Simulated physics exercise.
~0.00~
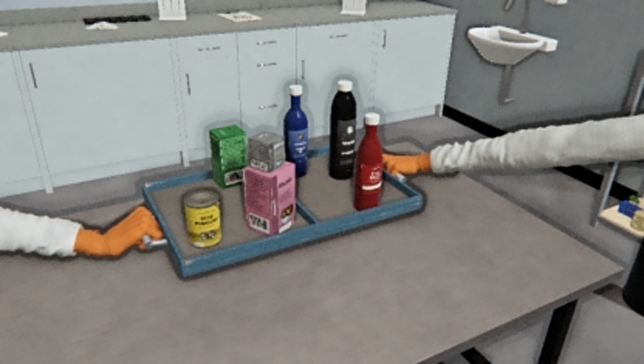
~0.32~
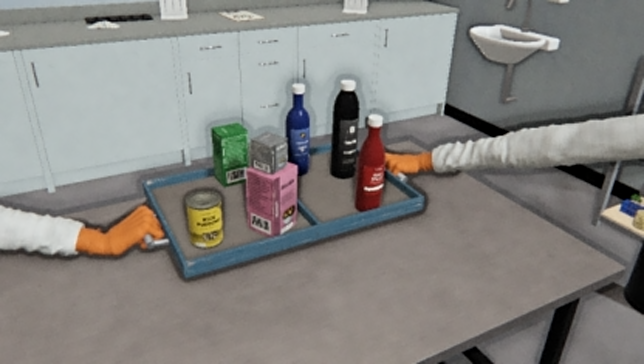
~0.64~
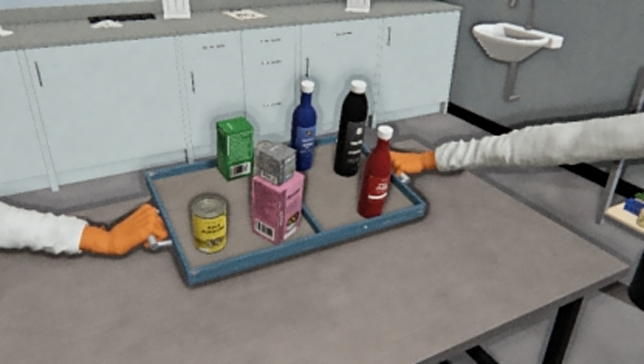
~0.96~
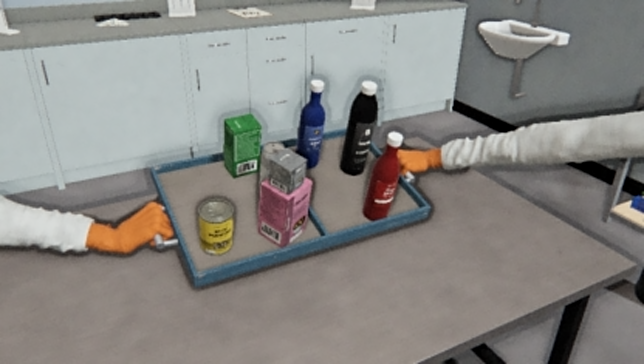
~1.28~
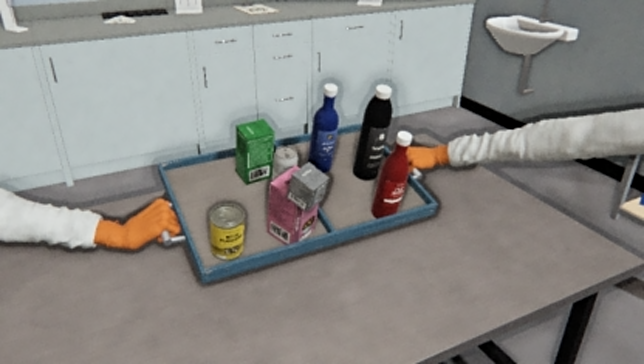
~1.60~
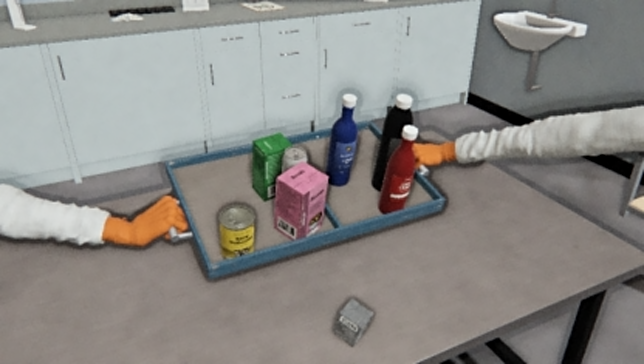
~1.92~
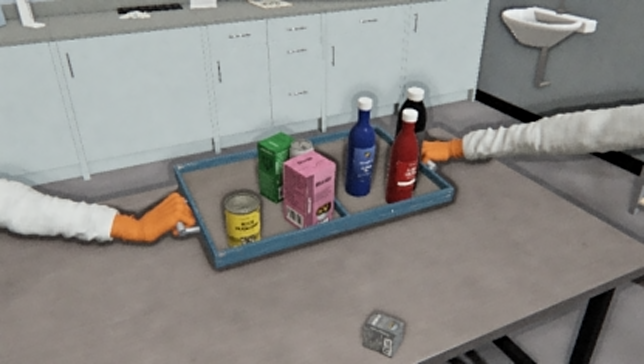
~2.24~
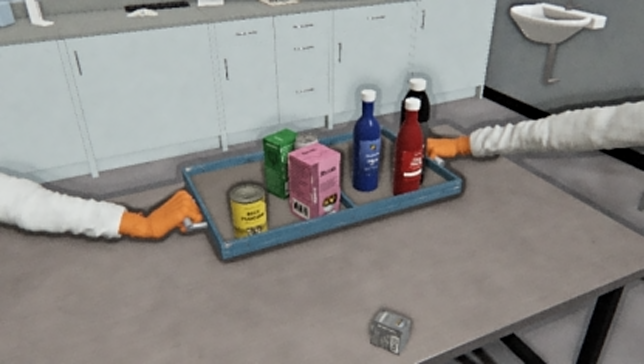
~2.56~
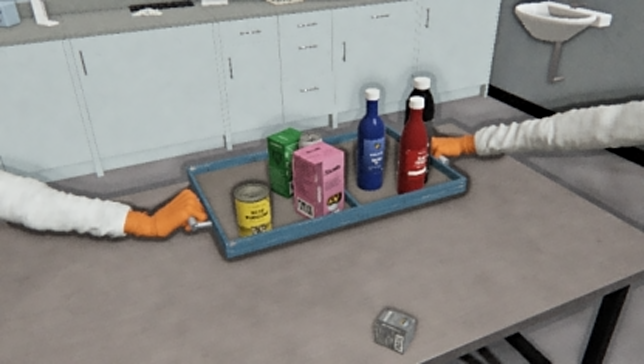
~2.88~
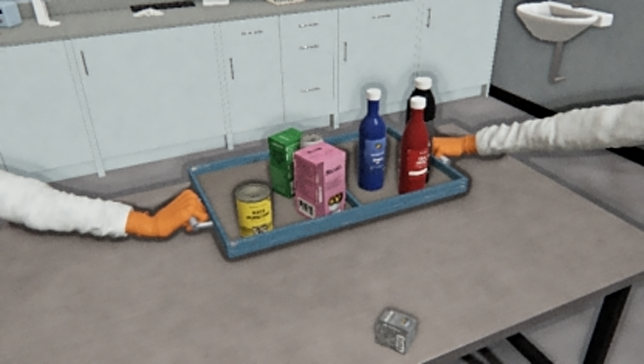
In the video, two orange-gloved hands tip a blue-rimmed tray of cartons, cans and bottles towards the near side, and a small grey packet tumbles onto the table while several items slide. The tray levels again, with the packet lying outside and the rest standing on it.
